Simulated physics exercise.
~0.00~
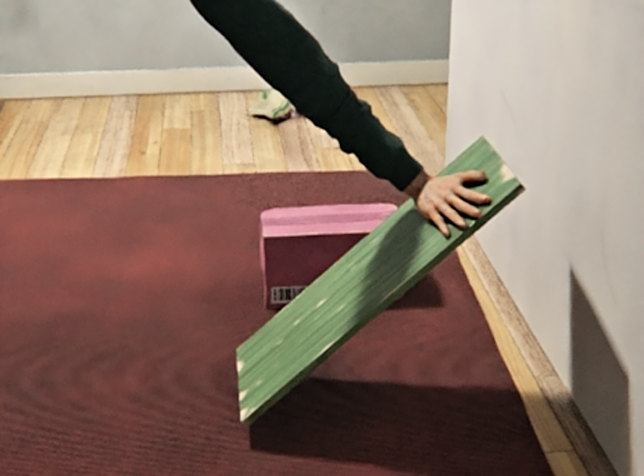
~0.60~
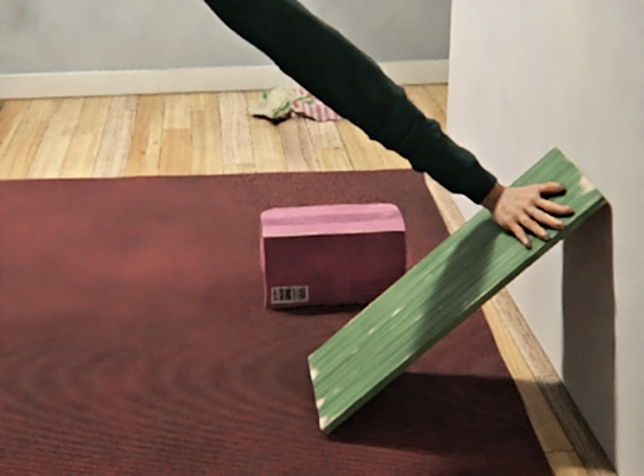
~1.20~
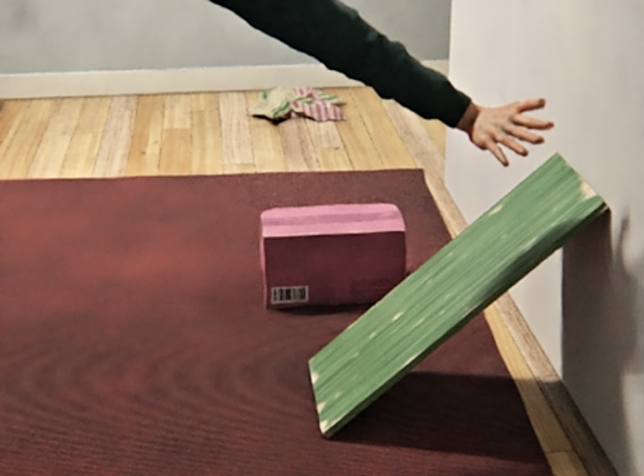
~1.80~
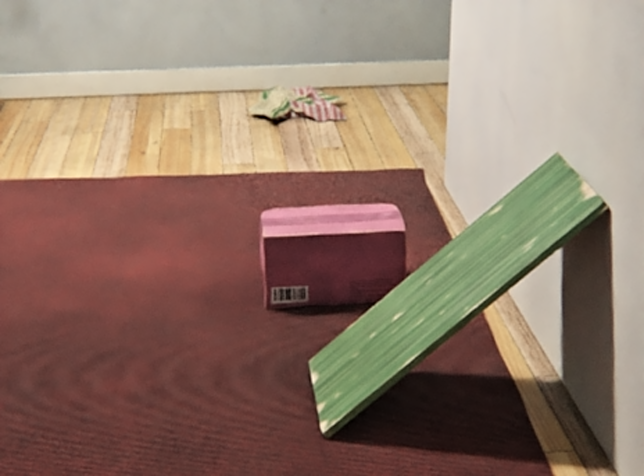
An arm in a dark green sleeve reaches in from the top, its hand resting on a long green board held at a slant over a dark red mat. The view looks slightly down on the mat and wooden floor, with a grey wall behind and a pale wall at the right. A pink box with a barcode sits near the middle, and a crumpled cloth lies farther back. The hand moves the board to the right until its upper end meets the pale wall. The hand then lifts off and withdraws, and the board stays leaning there, still, beside the unmoved box.
